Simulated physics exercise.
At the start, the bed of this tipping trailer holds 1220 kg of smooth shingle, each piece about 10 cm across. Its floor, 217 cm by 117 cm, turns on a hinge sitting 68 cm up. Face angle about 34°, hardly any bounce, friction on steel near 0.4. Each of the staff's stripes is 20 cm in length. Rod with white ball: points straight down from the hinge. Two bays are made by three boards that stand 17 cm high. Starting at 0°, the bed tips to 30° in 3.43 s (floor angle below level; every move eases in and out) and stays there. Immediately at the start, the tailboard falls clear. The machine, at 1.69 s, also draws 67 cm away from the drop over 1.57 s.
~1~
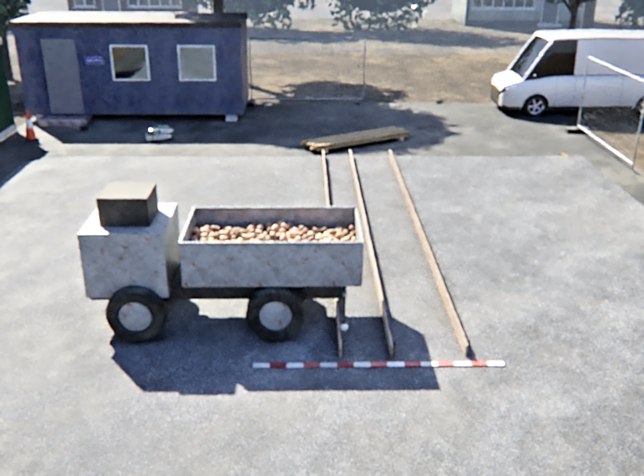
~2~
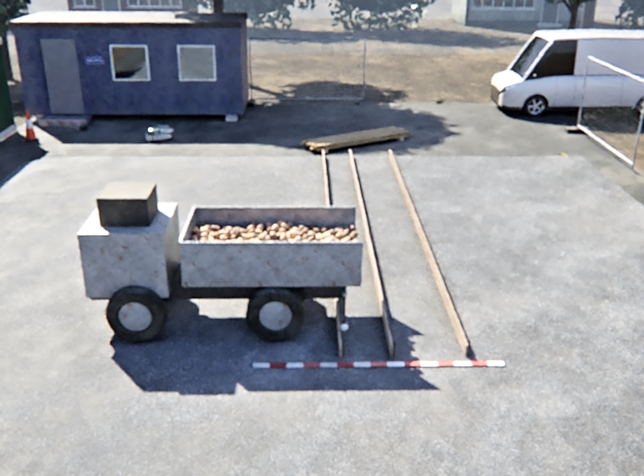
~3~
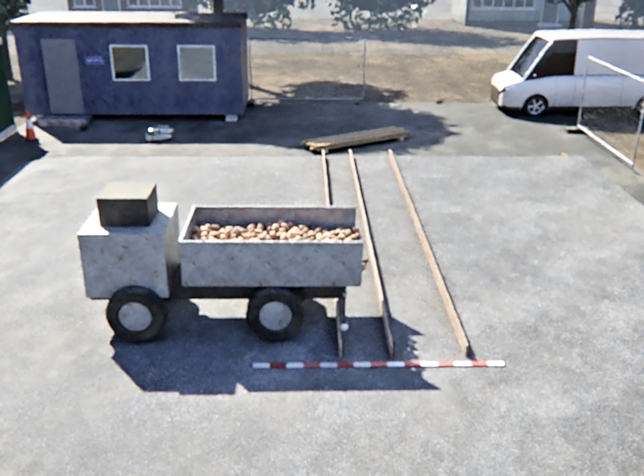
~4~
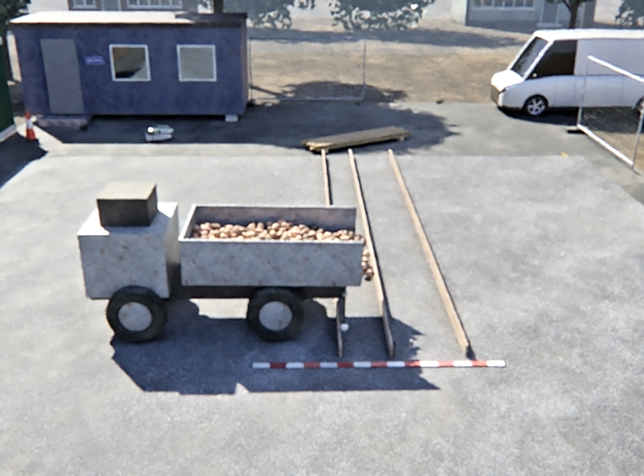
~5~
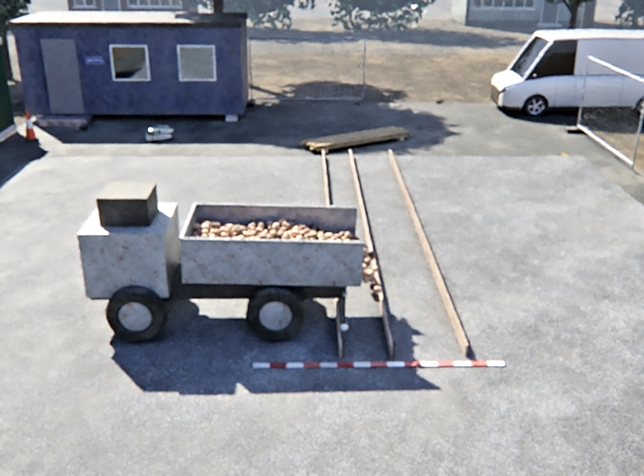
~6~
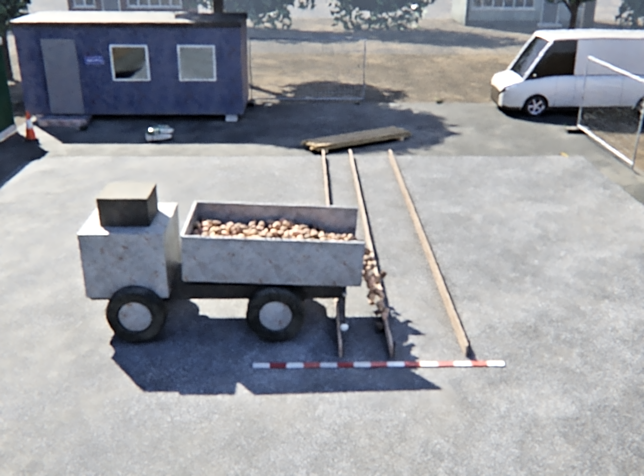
In this clip, a blocky grey truck with an open bed of brownish stones stands on a paved yard; the bed tilts very slightly, and a few stones slide off its right end beside the wooden boards.
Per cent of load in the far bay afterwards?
Roughly 20 percent.
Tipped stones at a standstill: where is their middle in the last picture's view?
I'd point to around (354, 308).
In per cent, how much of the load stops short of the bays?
About 30 per cent.
A little later the floor is at 25°; 55 % in the bed, 2 % short of the bays, 33 % in the near bay, 9 % in the far bay; the foremost stones are at (435, 311).
Then the floor is at 30°; 13 % in the bed, 24 % short of the bays, 47 % in the near bay, 16 % in the far bay; the foremost stones are at (440, 308).
Later still the floor is at 30°; 2 % in the bed, 30 % short of the bays, 50 % in the near bay, 17 % in the far bay; the foremost stones are at (440, 308).
In the end the floor is at 30°; 0 % in the bed, 31 % short of the bays, 51 % in the near bay, 19 % in the far bay; the foremost stones are at (440, 308).
